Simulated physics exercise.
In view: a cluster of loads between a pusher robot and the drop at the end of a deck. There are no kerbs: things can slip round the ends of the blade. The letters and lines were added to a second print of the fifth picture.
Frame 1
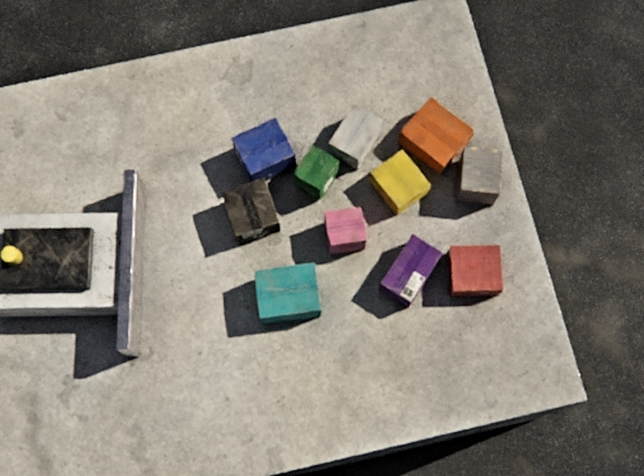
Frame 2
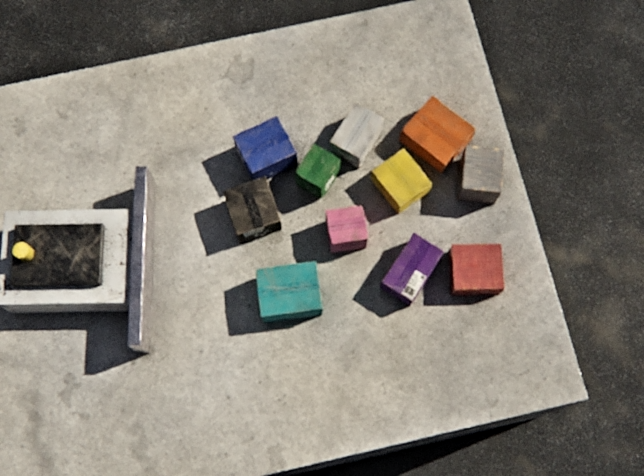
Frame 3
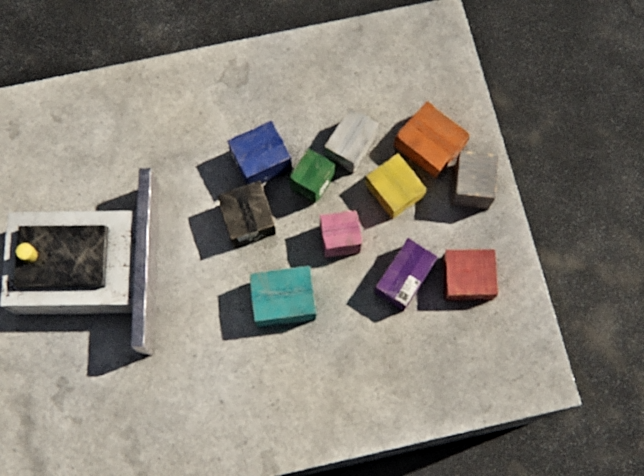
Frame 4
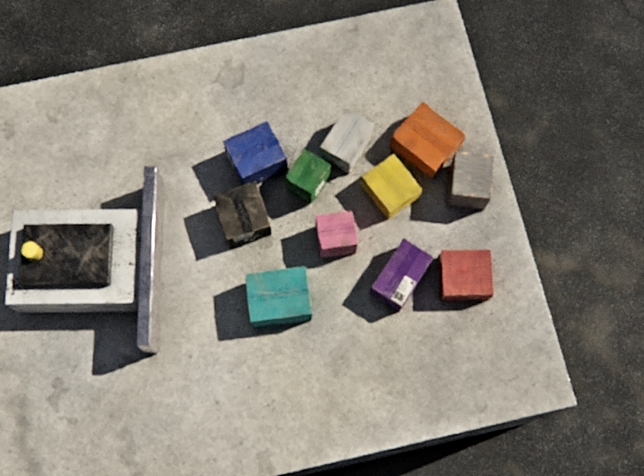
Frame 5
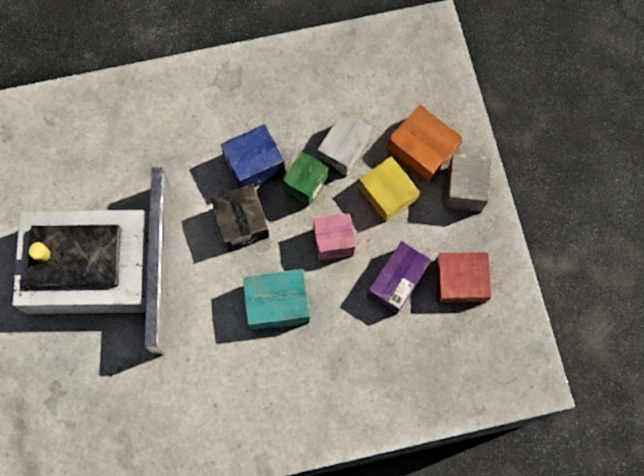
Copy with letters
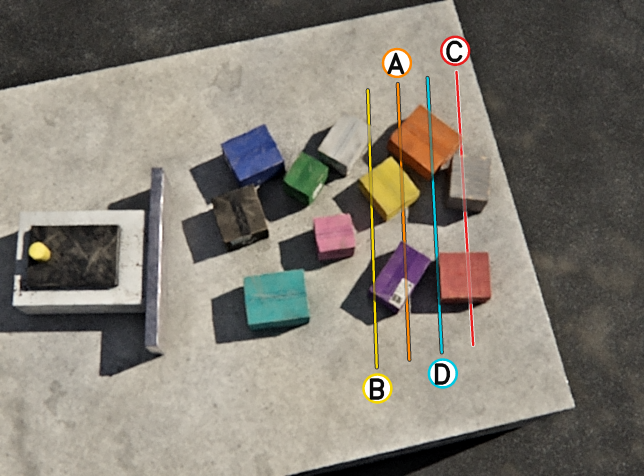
On a concrete deck, a robot with a flat pusher blade creeps right towards a cluster of coloured boxes that stay put.
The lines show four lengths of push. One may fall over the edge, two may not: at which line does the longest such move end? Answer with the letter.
It can go as far as A.
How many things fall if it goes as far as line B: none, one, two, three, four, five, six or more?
In all, none.
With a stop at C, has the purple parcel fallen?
By then, yes.
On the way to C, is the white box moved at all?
Yes.
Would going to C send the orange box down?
By then, yes.
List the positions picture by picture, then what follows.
In the first frame, green box (317, 174); yellow box (400, 183); orange box (436, 136).
In the second frame, robot (65, 255); blue parcel (266, 150).
In the third frame, robot (68, 256); turquoise box (283, 297).
In the fourth frame, robot (74, 254); black parcel (243, 215).
In the fifth frame, robot (81, 255); red crate (463, 278); purple parcel (399, 278); green box (306, 180).
On the copy, A at (403, 216); B at (372, 223); C at (465, 202); D at (434, 209).
On A. First, robot (172, 236); blue parcel (276, 151); turquoise box (283, 302).
Then, robot (262, 216); red crate (472, 279); orange box (430, 141).
Finally, robot (331, 201); grey crate (509, 176); red crate (532, 279); none fallen.
By contrast, B is within the limit but short; C drops six; D drops two.
